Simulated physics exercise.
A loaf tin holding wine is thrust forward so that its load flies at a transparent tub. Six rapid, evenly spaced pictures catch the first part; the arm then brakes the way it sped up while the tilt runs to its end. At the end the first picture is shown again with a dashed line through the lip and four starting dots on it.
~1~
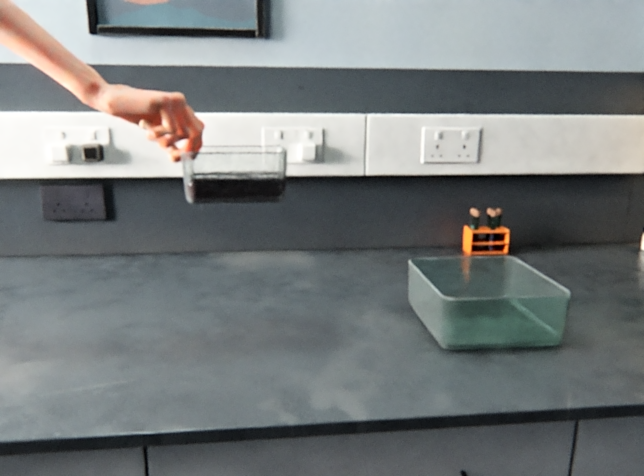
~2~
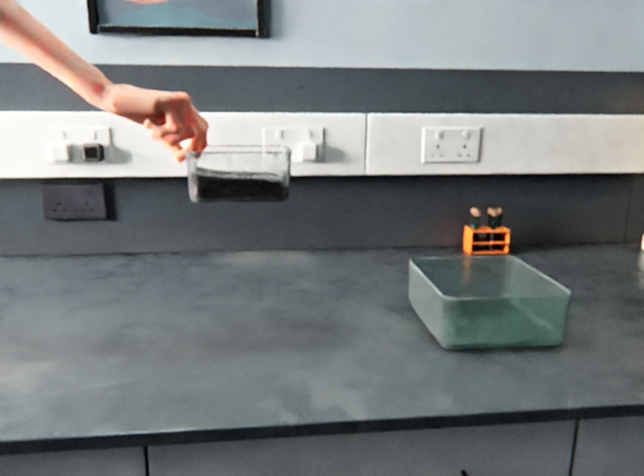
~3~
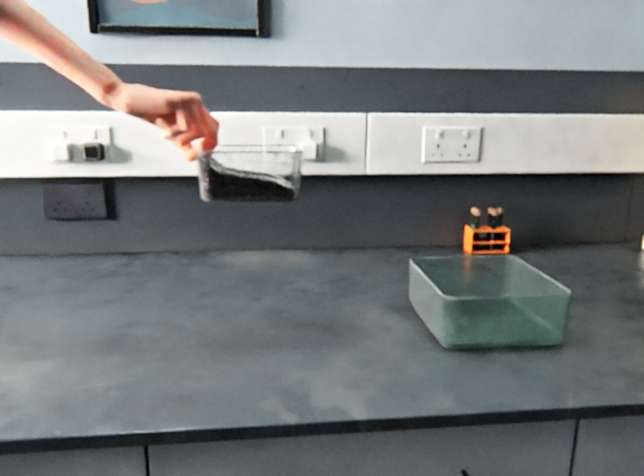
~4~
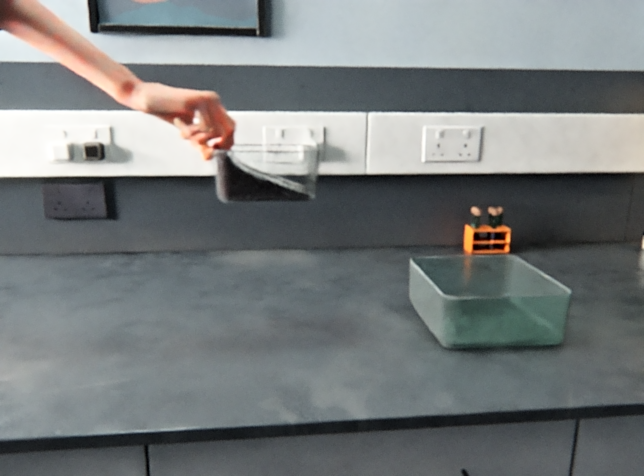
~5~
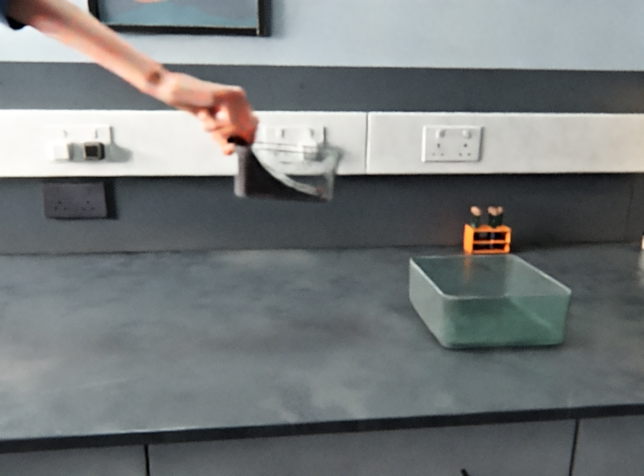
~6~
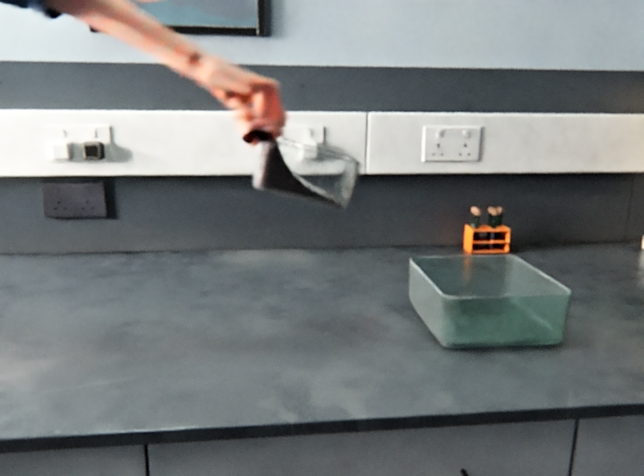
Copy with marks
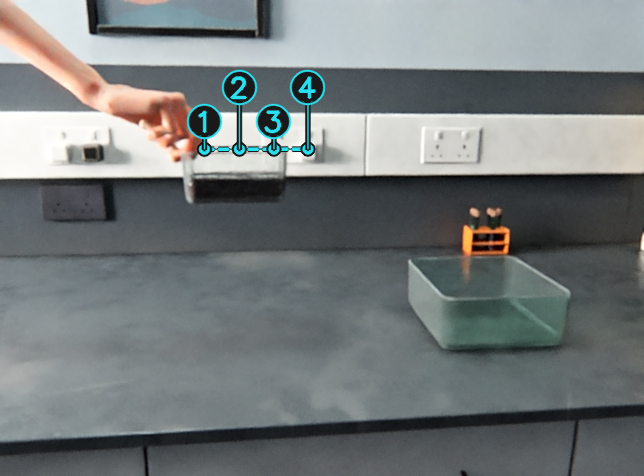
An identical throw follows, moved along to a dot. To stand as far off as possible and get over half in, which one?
It is 4.
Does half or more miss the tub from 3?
Yes, it does.
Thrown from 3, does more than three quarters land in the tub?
No, less.
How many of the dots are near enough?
One.
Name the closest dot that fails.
That would be 3.
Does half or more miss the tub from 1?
Yes.
On the marked copy, 1 at (204, 149); 2 at (239, 149); 3 at (273, 149); 4 at (307, 149).
Choosing 1, about 6 % lands in the tub, 92 % falls short.
Choosing 2, about 13 % lands in the tub, 85 % falls short and 3 % goes beside or beyond.
Choosing 3, about 32 % lands in the tub, 63 % falls short and 5 % goes beside or beyond.
Choosing 4, about 68 % lands in the tub, 26 % falls short and 6 % goes beside or beyond.
